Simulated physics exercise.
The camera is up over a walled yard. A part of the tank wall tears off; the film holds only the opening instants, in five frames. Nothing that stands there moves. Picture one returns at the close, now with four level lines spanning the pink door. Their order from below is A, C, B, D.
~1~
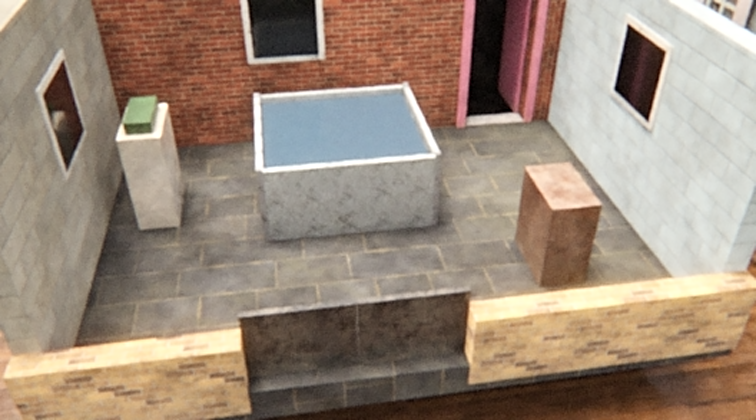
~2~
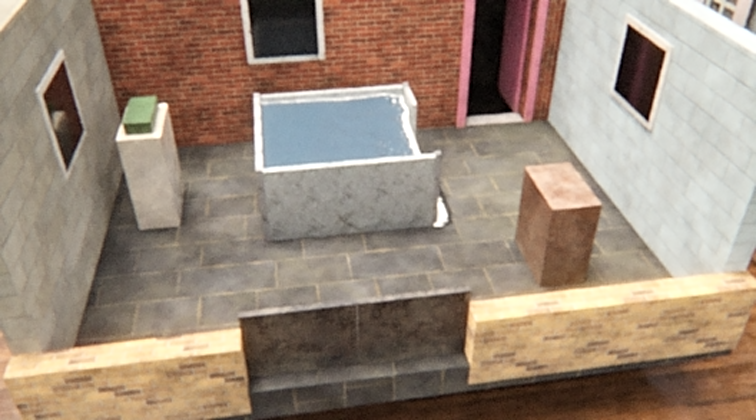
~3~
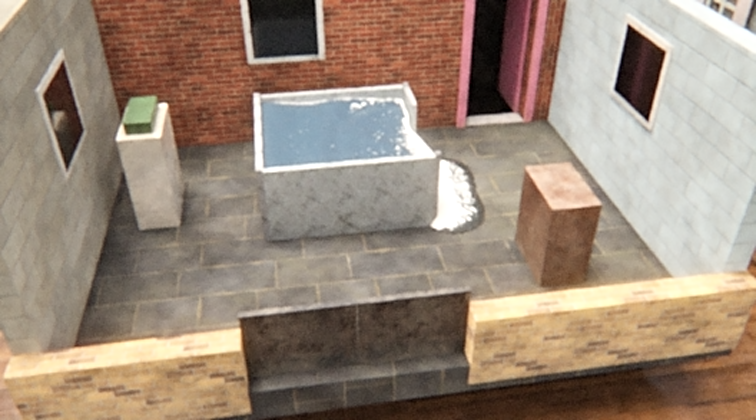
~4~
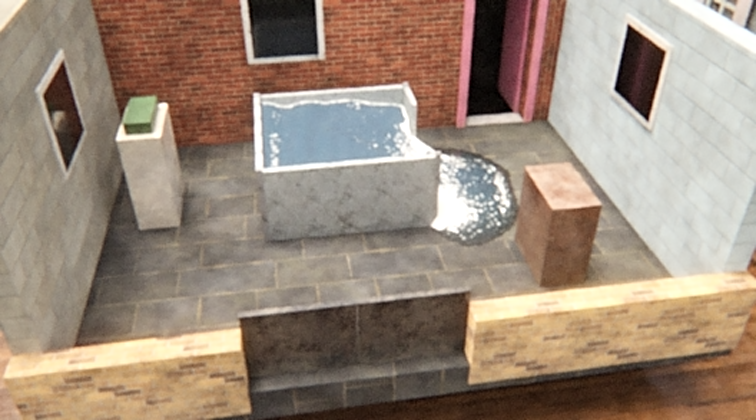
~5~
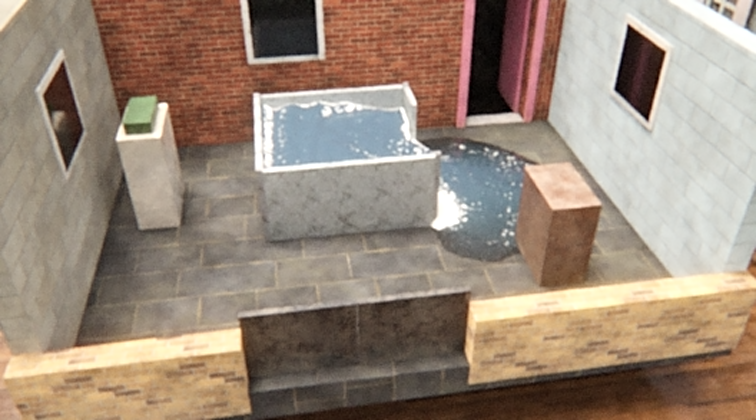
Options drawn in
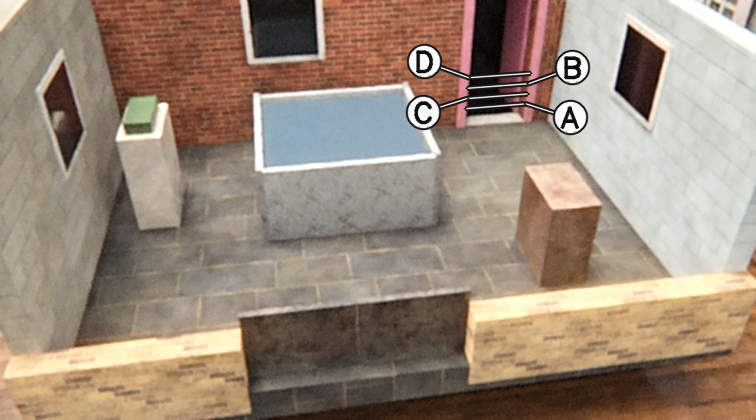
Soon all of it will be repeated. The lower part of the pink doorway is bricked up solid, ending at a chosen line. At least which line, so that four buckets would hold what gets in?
The limit is A.
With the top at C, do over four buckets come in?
No.
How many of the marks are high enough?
All four.
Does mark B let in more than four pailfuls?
No, that is safe.
In white, A at (496, 106); B at (498, 85); C at (497, 96); D at (499, 75); from the bottom up A, C, B, D.
With A, a bucket or two gets in.
With B, nothing gets over.
With C, nothing gets over.
With D, nothing gets over.
